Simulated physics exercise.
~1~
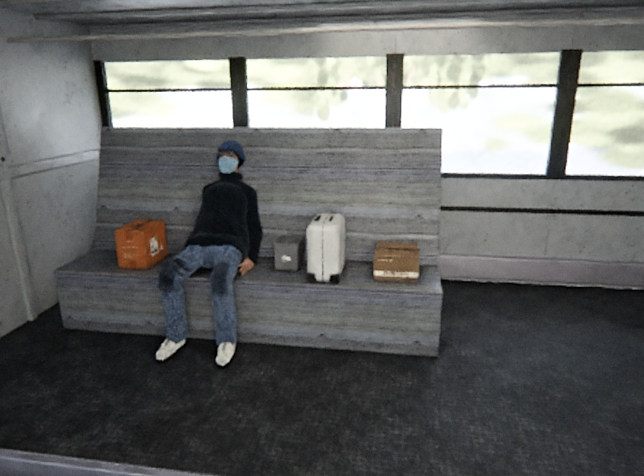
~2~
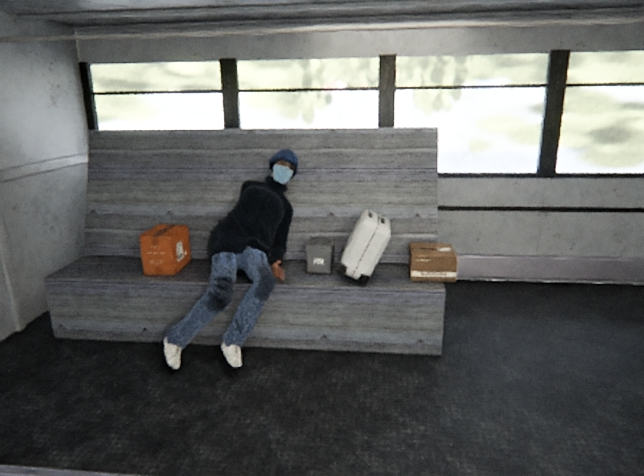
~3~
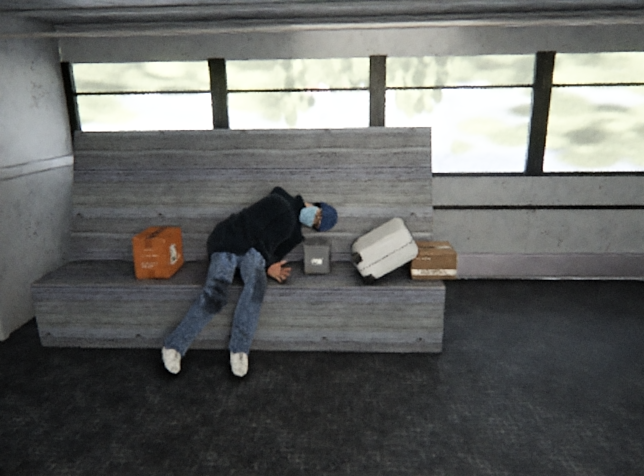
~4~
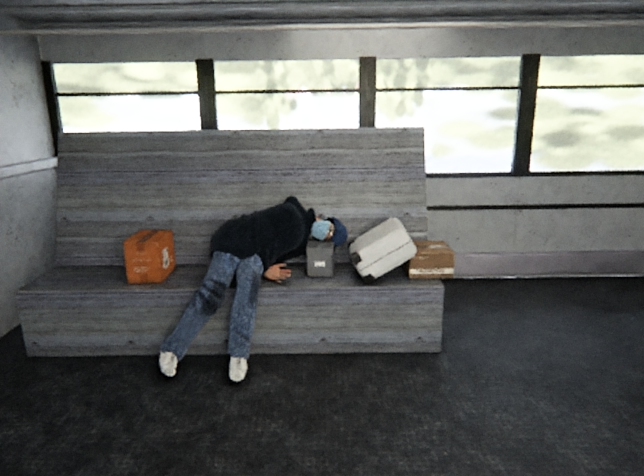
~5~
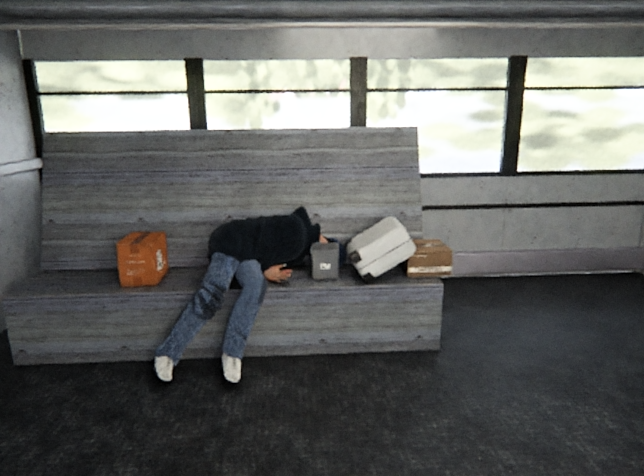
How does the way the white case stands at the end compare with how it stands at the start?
At the start the white case stands upright on the bench, but by the end it is leaning well over to the right, beside the brown carton.
